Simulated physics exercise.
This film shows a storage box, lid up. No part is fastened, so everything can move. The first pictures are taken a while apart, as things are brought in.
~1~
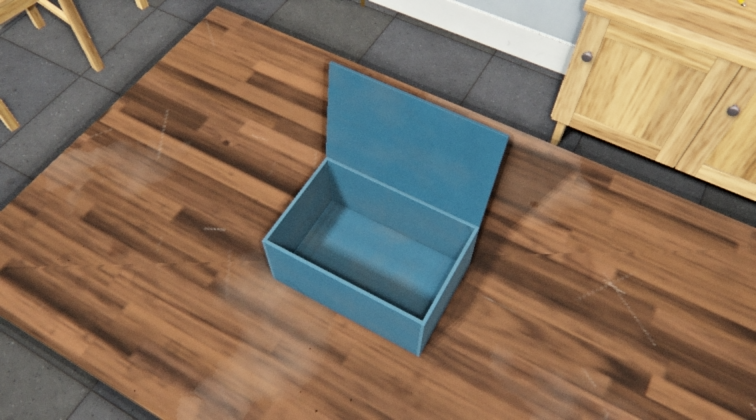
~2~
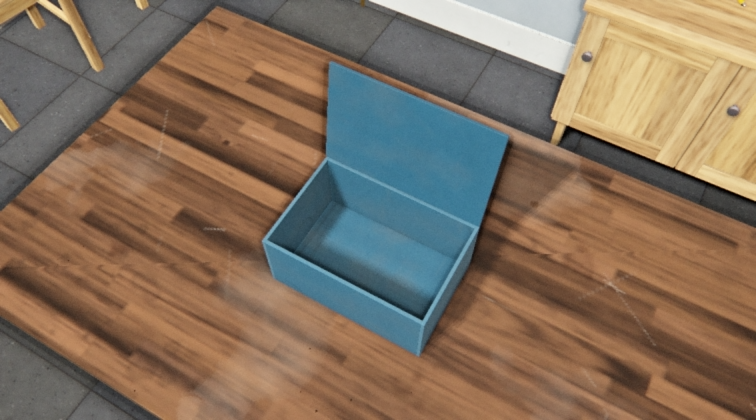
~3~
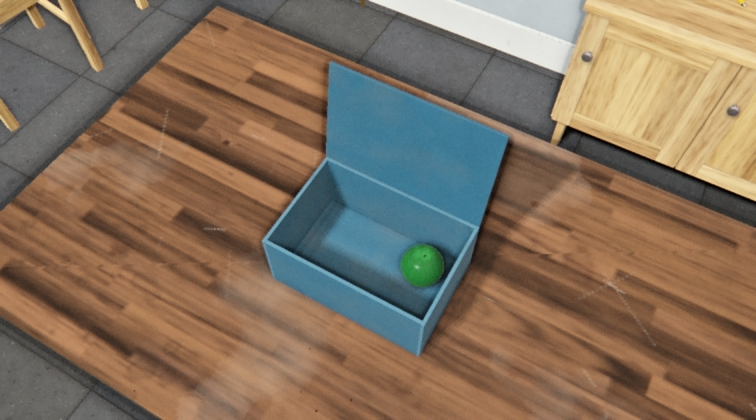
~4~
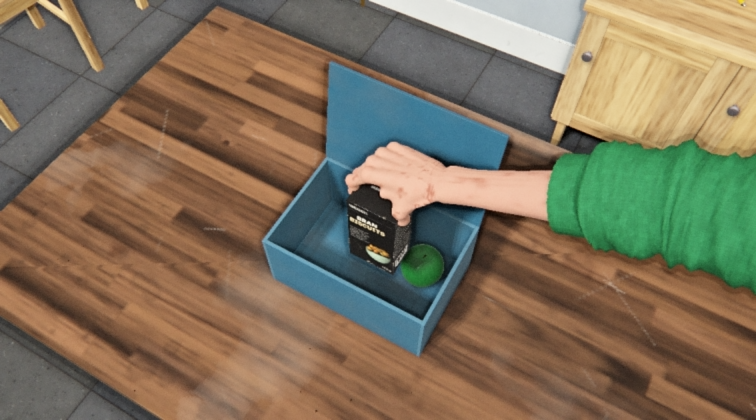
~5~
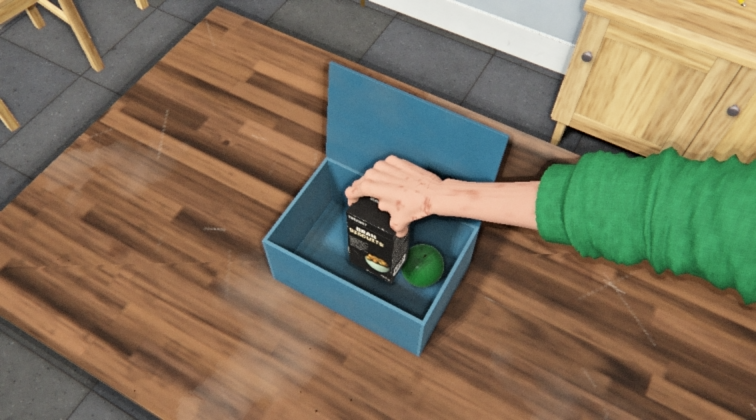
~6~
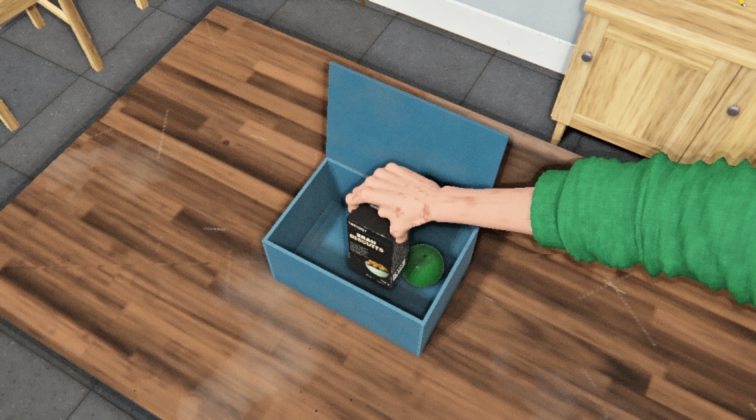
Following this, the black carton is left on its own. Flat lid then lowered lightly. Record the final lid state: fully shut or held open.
Final lid state: Held open.
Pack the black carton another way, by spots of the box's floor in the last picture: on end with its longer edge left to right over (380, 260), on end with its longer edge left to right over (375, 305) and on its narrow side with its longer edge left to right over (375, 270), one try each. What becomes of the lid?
In case one it remains open, in case two it remains open and in case three it ends up closed.
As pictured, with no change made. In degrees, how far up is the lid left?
Some 14 degrees above the rim, more or less.
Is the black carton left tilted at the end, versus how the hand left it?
Well, it stays just as set.
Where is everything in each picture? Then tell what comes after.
In the first frame, the last thing is not in view yet.
In the second frame, the last thing is not in view yet.
In the third frame, the last thing is not in view yet; green apple (423, 265).
In the fourth frame, coming down; black carton (380, 226); green apple (423, 265).
In the fifth frame, coming down; black carton (379, 237); green apple (423, 265).
In the sixth frame, put in, still held; black carton (379, 242); green apple (423, 265).
Then, 0.30 s after the last picture, black carton tipped 6° from how it was near (364, 274).
Then, 1.30 s after the last picture, lid 85° above the rim; black carton slid about its own width near (370, 277); green apple rolled a little.
Then, 1.60 s after the last picture, lid 61° above the rim; black carton slid about its own width near (370, 277); green apple rolled a little.
Then, 1.90 s after the last picture, lid 15° above the rim; black carton slid about its own width near (370, 277); green apple rolled a little.
At rest, lid 15° above the rim; moved from the start, green apple and black carton. Seen from the same camera at the end, black carton near (370, 277).
